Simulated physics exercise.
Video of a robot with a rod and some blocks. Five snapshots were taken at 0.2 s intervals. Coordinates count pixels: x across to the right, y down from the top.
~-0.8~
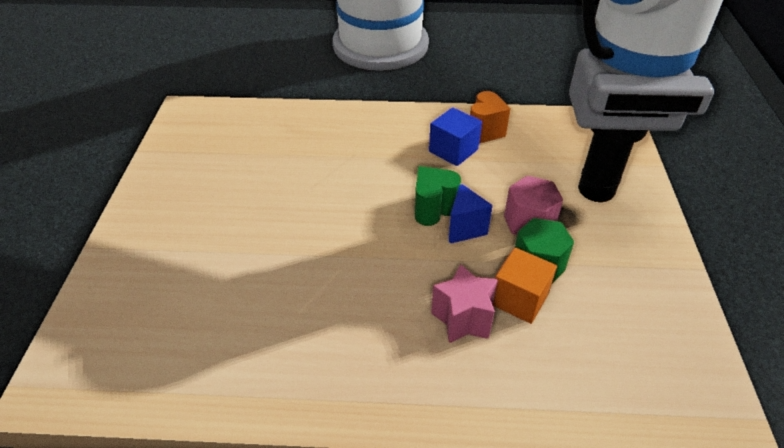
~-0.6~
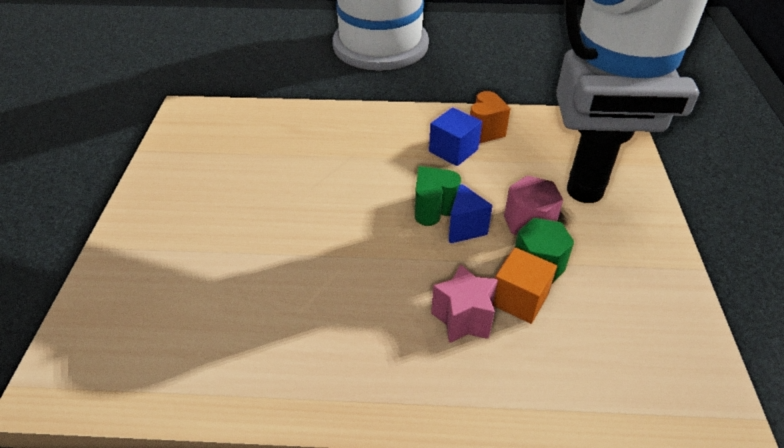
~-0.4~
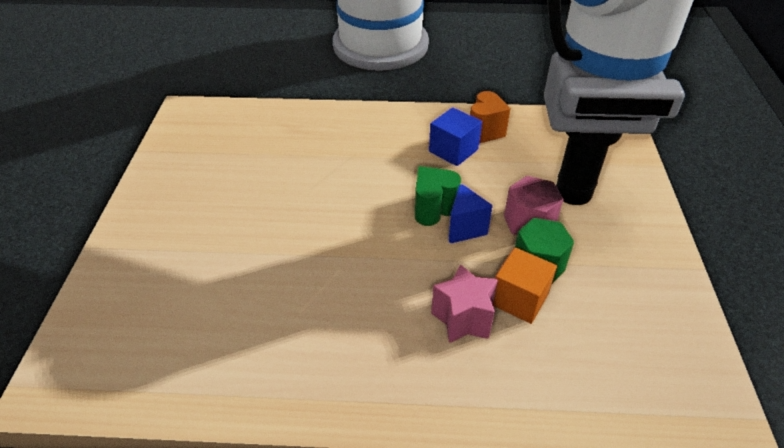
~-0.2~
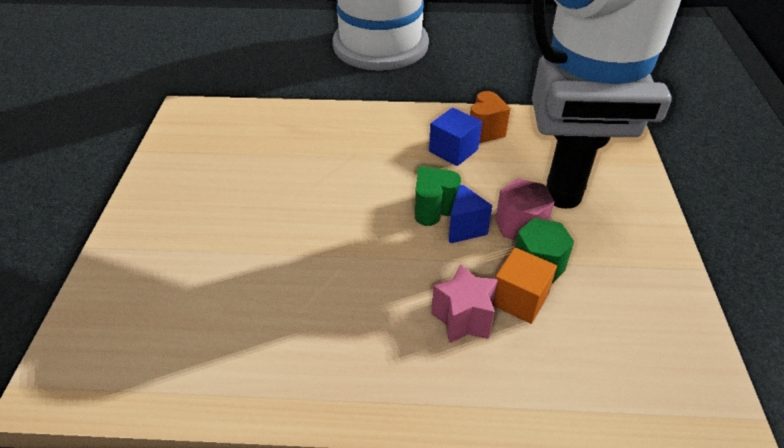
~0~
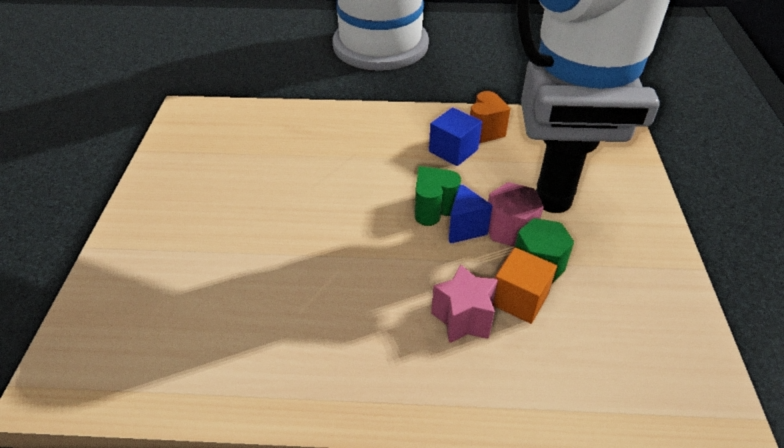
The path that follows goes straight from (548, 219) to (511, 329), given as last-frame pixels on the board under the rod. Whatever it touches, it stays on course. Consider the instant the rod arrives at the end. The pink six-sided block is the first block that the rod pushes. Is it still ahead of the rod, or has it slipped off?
The rod passes it.
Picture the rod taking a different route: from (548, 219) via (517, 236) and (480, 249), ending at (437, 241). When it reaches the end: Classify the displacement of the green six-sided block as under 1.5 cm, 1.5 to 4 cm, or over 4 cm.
The move is short, under 1.5 cm.
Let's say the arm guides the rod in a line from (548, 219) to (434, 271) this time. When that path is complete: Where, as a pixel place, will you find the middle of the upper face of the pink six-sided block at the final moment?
It should be at (390, 252) by then.
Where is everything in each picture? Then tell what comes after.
Rod tip at (596, 191); block tops, pink star block at (468, 290); blue triangular piece at (469, 201); pink six-sided block at (536, 193); orange square at (527, 270); green six-sided block at (546, 236), in the first frame.
Rod at (585, 192); blocks unchanged, in the second frame.
Rod at (573, 194); blocks unchanged, in the third frame.
Rod at (563, 197); pink six-sided block at (527, 196), in the fourth frame.
Rod at (553, 202); pink star block at (468, 290); blue triangular piece at (469, 201); pink six-sided block at (516, 199); orange square at (527, 270); green six-sided block at (546, 236), in the fifth frame.
On the path given first. One third of the way, rod at (541, 235); pink star block at (460, 298), turned 30° clockwise; blue triangular piece at (455, 200), turned 35° clockwise; pink six-sided block at (498, 214), turned 25° clockwise; orange square at (525, 294); green six-sided block at (544, 257).
Two thirds of the way, rod at (527, 272); pink star block at (456, 307), turned 65° clockwise; blue triangular piece at (454, 199), turned 40° clockwise; pink six-sided block at (497, 215), turned 30° clockwise; orange square at (519, 336), turned 40° clockwise; green six-sided block at (551, 297), turned 30° anticlockwise.
At the end, rod at (515, 312); pink star block at (456, 307), turned 65° clockwise; blue triangular piece at (454, 199), turned 40° clockwise; pink six-sided block at (497, 215), turned 30° clockwise; orange square at (522, 357), turned 90° clockwise; green six-sided block at (565, 324), turned 70° anticlockwise.
